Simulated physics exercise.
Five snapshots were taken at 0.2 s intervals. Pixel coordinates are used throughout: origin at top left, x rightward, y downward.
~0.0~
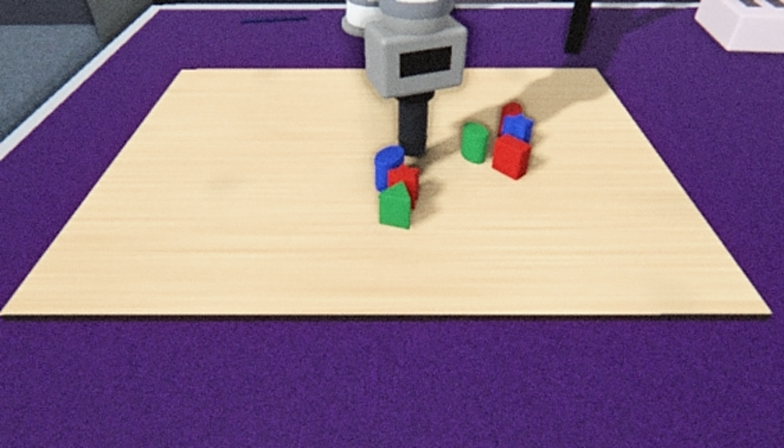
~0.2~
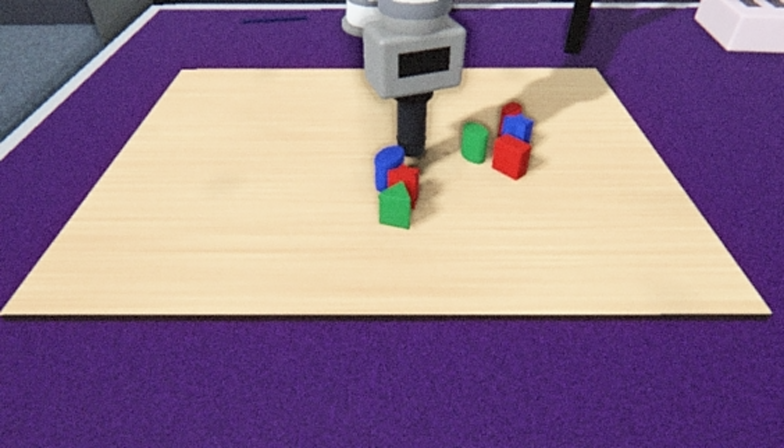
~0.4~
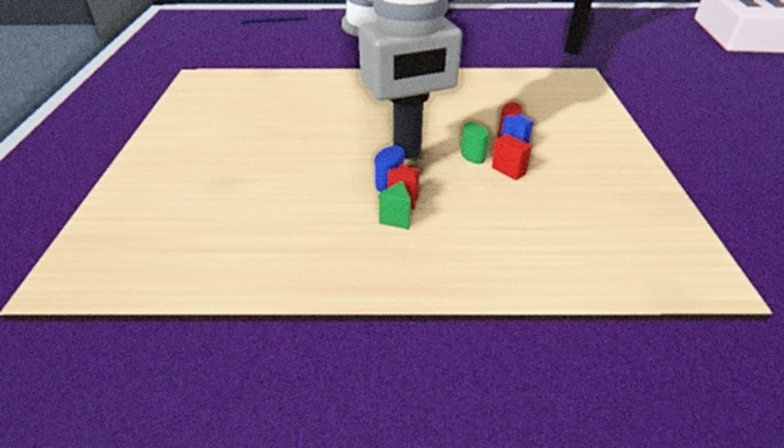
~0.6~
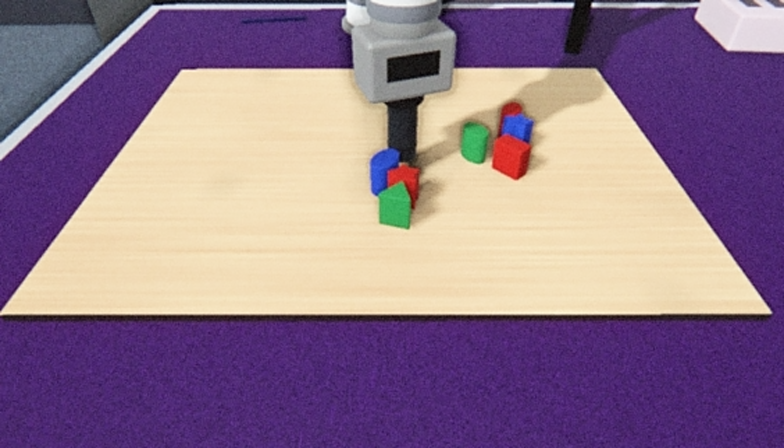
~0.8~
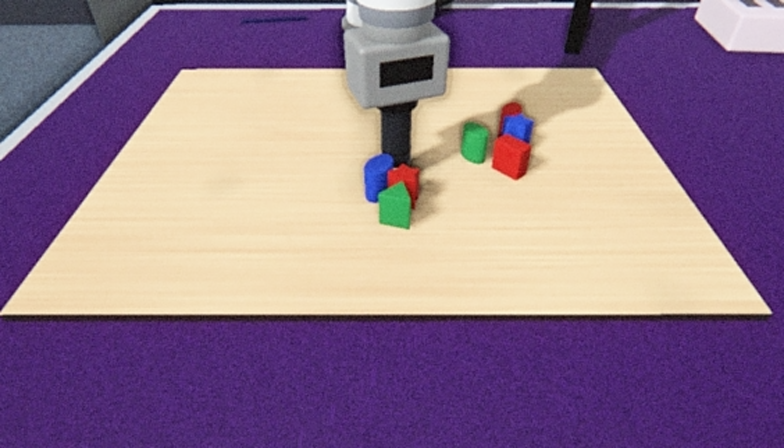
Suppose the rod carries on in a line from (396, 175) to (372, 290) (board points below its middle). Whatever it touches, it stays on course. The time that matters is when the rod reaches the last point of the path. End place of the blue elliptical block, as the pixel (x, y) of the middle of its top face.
In the picture, it is at (353, 193).
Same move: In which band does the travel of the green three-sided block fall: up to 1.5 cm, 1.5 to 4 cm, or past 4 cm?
Over 4 cm.
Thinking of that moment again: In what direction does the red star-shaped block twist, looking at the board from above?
From the top, the block rotates counterclockwise.
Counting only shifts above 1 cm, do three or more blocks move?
The answer is yes.
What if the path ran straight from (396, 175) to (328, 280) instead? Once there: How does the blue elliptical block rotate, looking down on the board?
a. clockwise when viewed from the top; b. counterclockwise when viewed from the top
a (clockwise when viewed from the top)
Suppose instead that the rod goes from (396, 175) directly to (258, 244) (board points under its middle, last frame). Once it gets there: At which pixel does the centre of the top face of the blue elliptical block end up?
Most likely (345, 194).
What follows on the original path. One third of the way, rod at (391, 192); blue elliptical block at (357, 185), turned 70° clockwise; green three-sided block at (403, 214), turned 30° clockwise; red star-shaped block at (406, 196), turned 15° anticlockwise.
Two thirds of the way, rod at (382, 230); blue elliptical block at (353, 193); green three-sided block at (418, 240), turned 25° clockwise; red star-shaped block at (412, 220), turned 105° anticlockwise.
At the end, rod at (371, 274); blue elliptical block at (353, 193), turned 130° clockwise; green three-sided block at (422, 242), turned 30° clockwise; red star-shaped block at (411, 223), turned 130° anticlockwise.
